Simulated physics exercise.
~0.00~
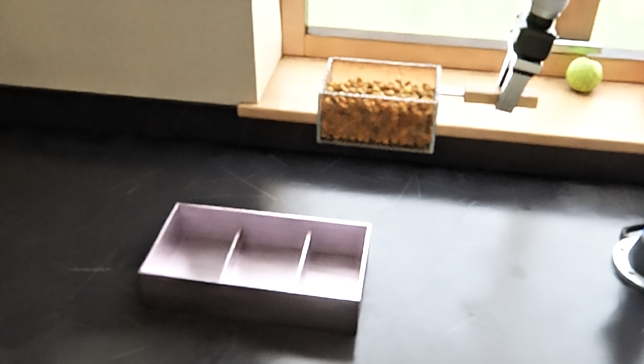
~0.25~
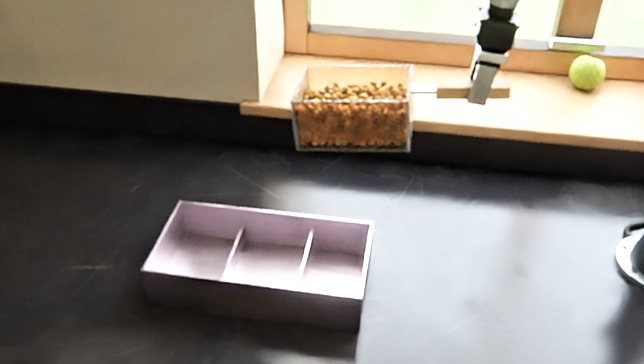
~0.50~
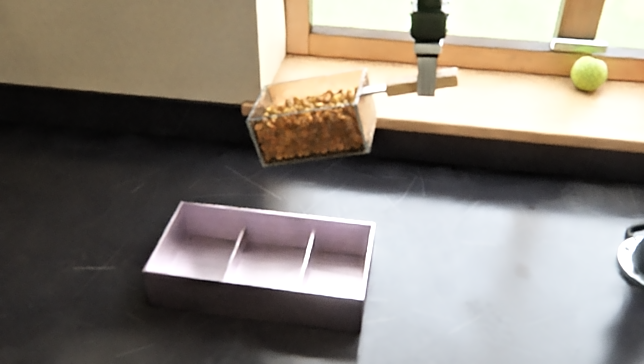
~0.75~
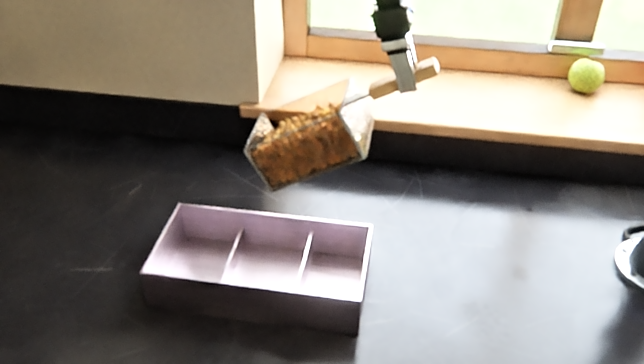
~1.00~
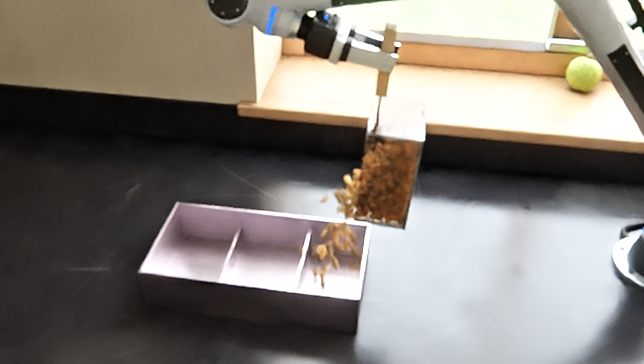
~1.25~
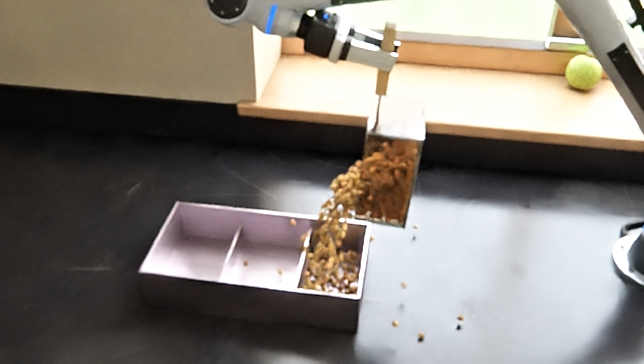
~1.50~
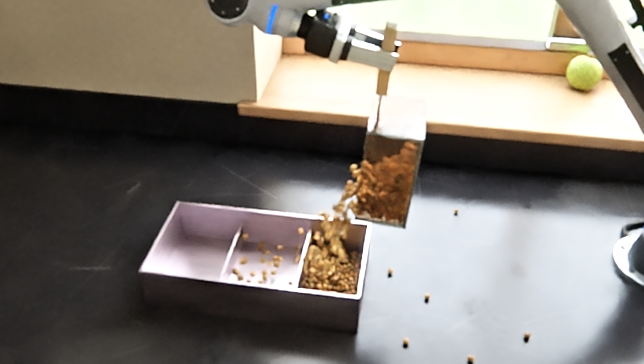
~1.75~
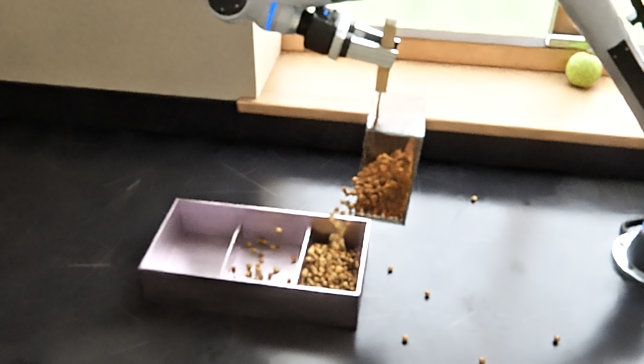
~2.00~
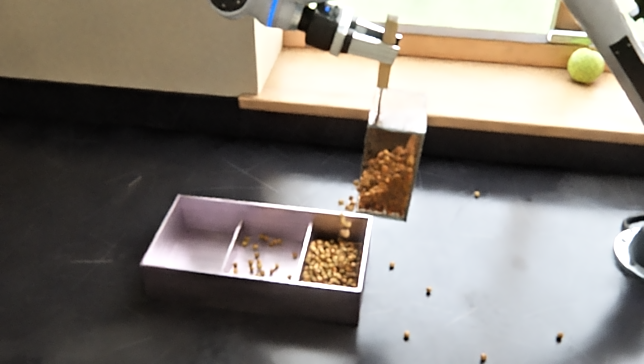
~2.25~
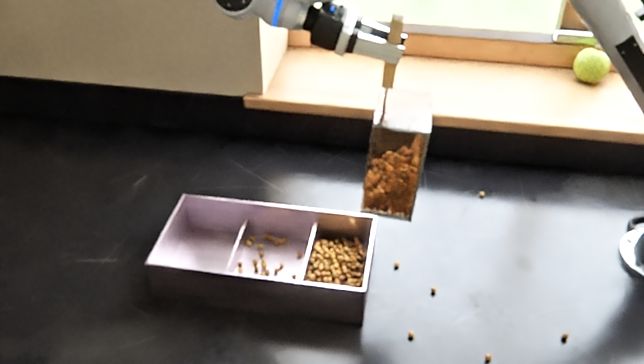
A robot arm holds a clear box of dried chickpeas by its wooden handle at a sunlit window sill, seen from slightly above across a black countertop. A pale purple crate with three compartments sits below, and a green ball rests on the sill at right. The arm carries the box left and tips it increasingly until it hangs almost upright over the crate's right end. Chickpeas pour out, filling the right compartment while some scatter into the middle one and a few onto the counter. The stream thins and stops, leaving many chickpeas in the tilted box and the left compartment empty.
